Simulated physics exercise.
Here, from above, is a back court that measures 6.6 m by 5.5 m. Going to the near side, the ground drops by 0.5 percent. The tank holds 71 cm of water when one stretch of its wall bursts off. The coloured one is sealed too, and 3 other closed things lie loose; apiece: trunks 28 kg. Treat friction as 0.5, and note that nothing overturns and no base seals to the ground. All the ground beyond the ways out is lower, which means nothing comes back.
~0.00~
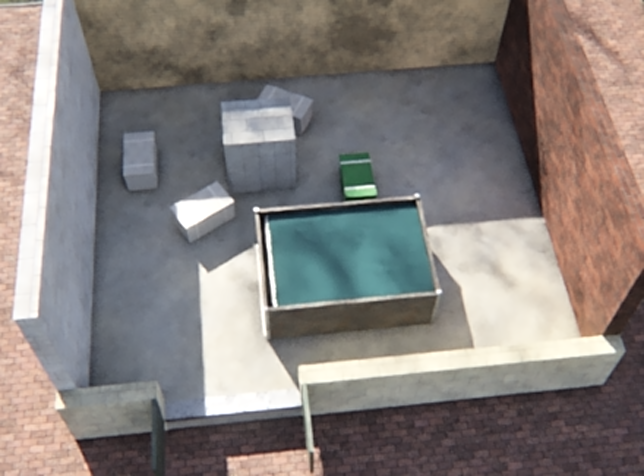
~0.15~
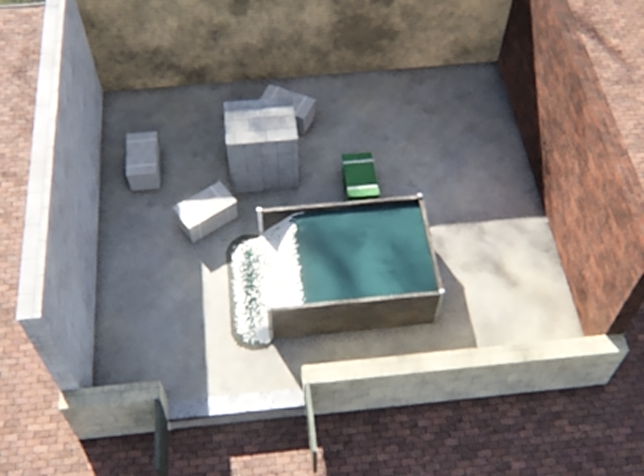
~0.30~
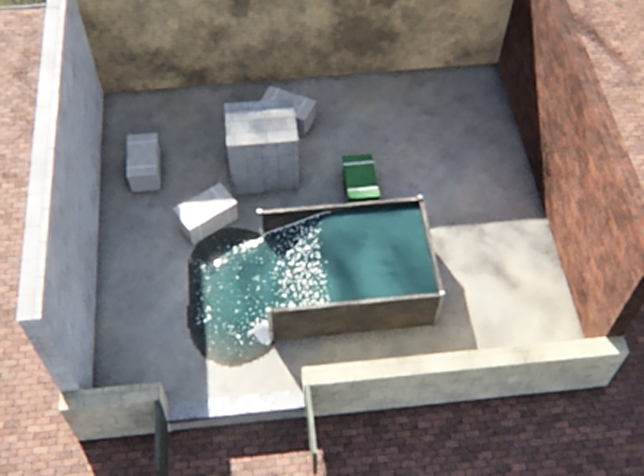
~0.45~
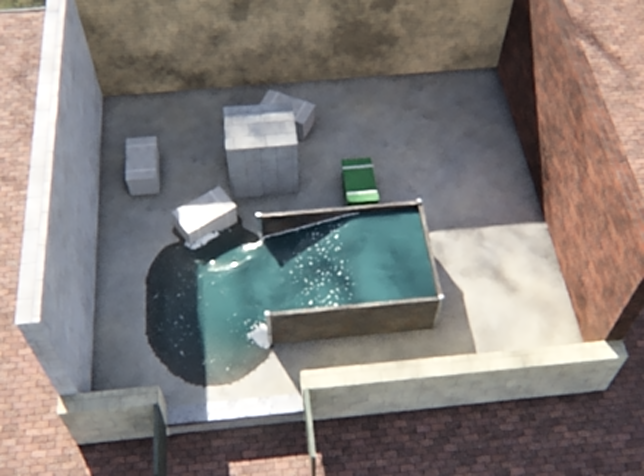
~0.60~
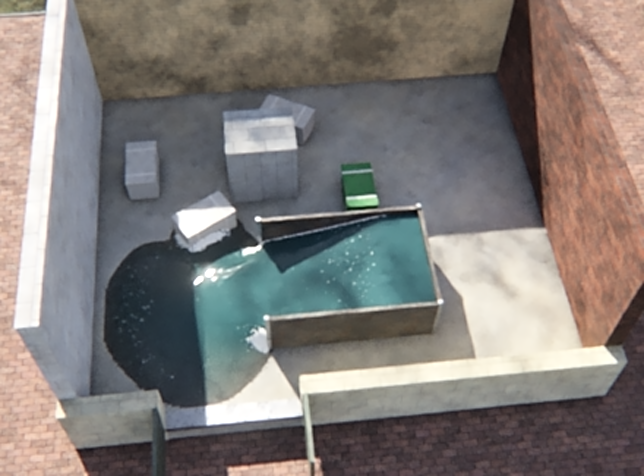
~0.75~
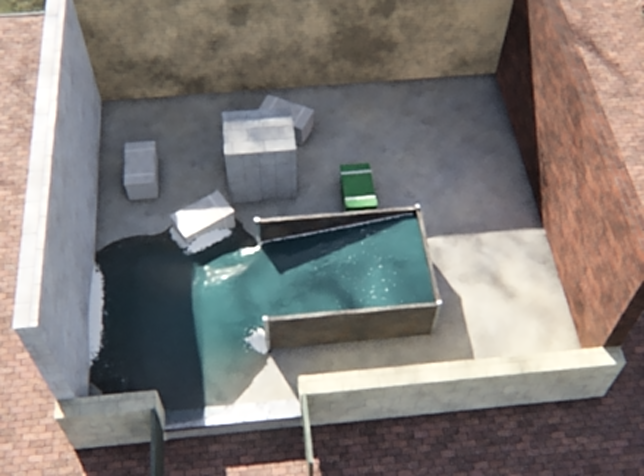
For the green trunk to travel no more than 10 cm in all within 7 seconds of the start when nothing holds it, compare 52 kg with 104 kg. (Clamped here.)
My guess is the lighter one already does it.
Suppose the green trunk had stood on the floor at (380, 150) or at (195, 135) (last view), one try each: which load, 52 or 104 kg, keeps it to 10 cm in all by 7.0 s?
Light one suffices, then heavy one only.
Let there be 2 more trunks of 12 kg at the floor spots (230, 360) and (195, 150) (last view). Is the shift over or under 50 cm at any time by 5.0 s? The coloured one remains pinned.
Taking them as listed: Beyond and beyond.
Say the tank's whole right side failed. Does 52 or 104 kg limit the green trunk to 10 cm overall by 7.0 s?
Under that change, the first option suffices.
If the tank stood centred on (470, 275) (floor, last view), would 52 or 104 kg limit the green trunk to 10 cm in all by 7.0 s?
So then the lighter weight suffices.
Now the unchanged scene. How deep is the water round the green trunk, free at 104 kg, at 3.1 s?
About 0 cm.
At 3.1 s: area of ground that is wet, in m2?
Wet: Near 16 m2.
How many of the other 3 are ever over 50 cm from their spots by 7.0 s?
That makes 3.
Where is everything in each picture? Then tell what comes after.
In the first picture, the green trunk at (358, 175), on the bottom; 3.3 m2 under water; 0 of 4 have shifted.
In the second picture, the green trunk at (360, 174), on the bottom; water covers 4.2 m2; 0 of 4 have shifted.
In the third picture, the green trunk at (361, 176) rests on the ground; water covers 5.4 m2; 0 of 4 have shifted.
In the fourth picture, the green trunk at (360, 179), on the bottom; water covers 6.8 m2; 0 of 4 have shifted.
In the fifth picture, the green trunk at (359, 184), on the bottom; water covers 8.3 m2; 0 of 4 have shifted.
In the sixth picture, the green trunk at (358, 185), on the bottom; water covers 9.6 m2; 0 of 4 have shifted.
After 1.4 s the green trunk would be 0 cm from its start with 52 kg and 0 cm from its start with 104 kg; 0 cm of water round it then.
After 3.1 s the green trunk would be 0 cm from its start with 52 kg and 0 cm from its start with 104 kg; 0 cm of water round it then.
After 4.9 s the green trunk would be 0 cm from its start with 52 kg and 0 cm from its start with 104 kg; 3 cm of water round it then.
After 7.0 s the green trunk would be 0 cm from its start with 52 kg and 0 cm from its start with 104 kg; 3 cm of water round it then.
